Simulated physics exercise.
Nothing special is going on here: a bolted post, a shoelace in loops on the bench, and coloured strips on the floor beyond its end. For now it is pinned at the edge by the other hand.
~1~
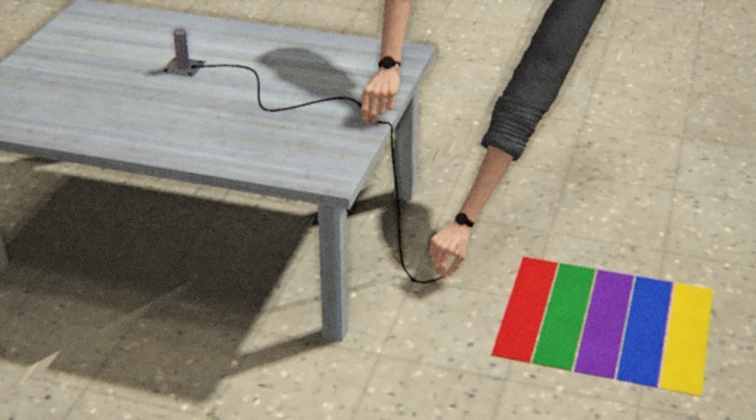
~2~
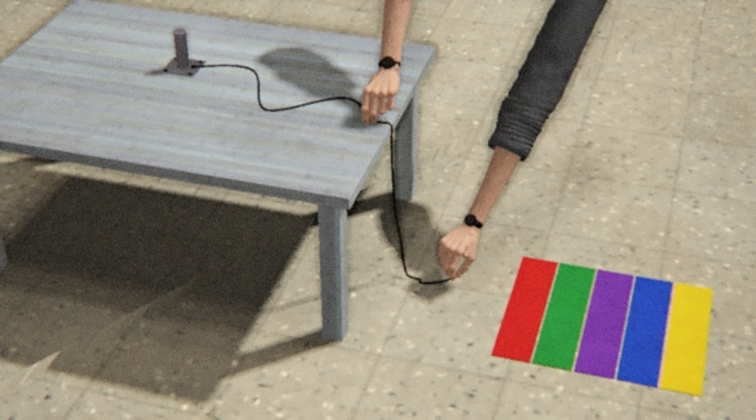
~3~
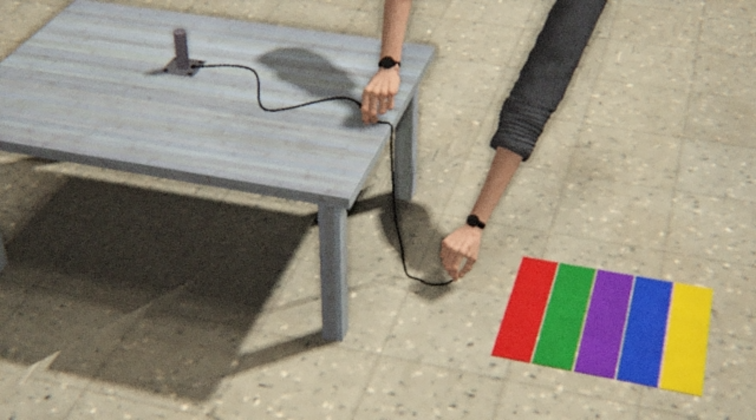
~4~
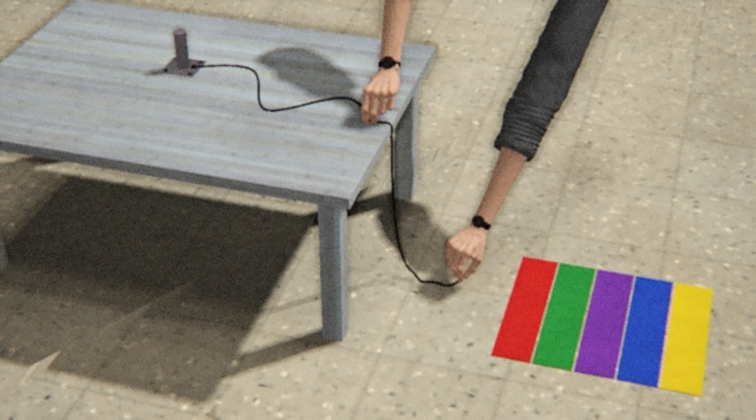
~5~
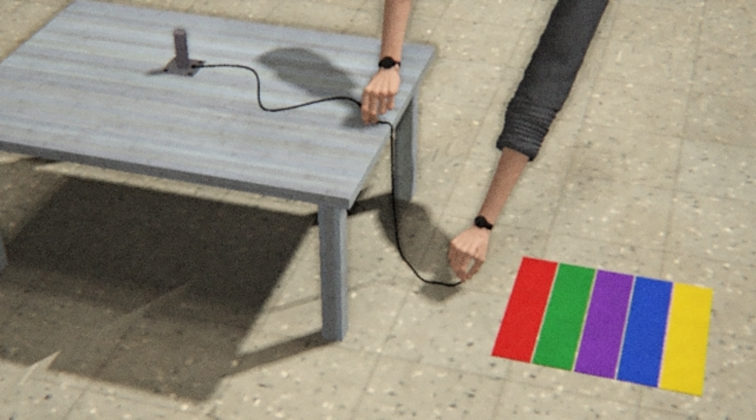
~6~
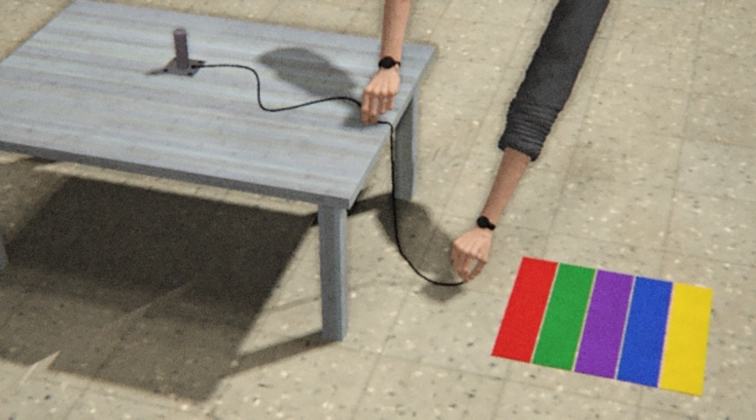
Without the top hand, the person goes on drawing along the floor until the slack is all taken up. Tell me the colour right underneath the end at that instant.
Right underneath is blue.
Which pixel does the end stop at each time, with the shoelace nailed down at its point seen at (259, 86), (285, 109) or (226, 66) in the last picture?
It would sit near (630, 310) the first time, (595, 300) the second and (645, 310) the third.
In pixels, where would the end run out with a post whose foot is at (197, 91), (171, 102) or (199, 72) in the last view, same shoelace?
The first try gives (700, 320), the second (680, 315) and the third (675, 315).
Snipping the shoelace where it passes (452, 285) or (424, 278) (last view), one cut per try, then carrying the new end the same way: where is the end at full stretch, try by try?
Taking the tries in order, the answers are (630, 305) and (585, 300).
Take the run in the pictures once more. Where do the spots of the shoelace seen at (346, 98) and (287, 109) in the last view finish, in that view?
First: (394, 123). Second: (338, 106).
Early on, end near (574, 298); over green.
Midway, end near (624, 307); over purple.
At the end of the slack, end near (652, 312); over blue. The end stops over the blue strip.
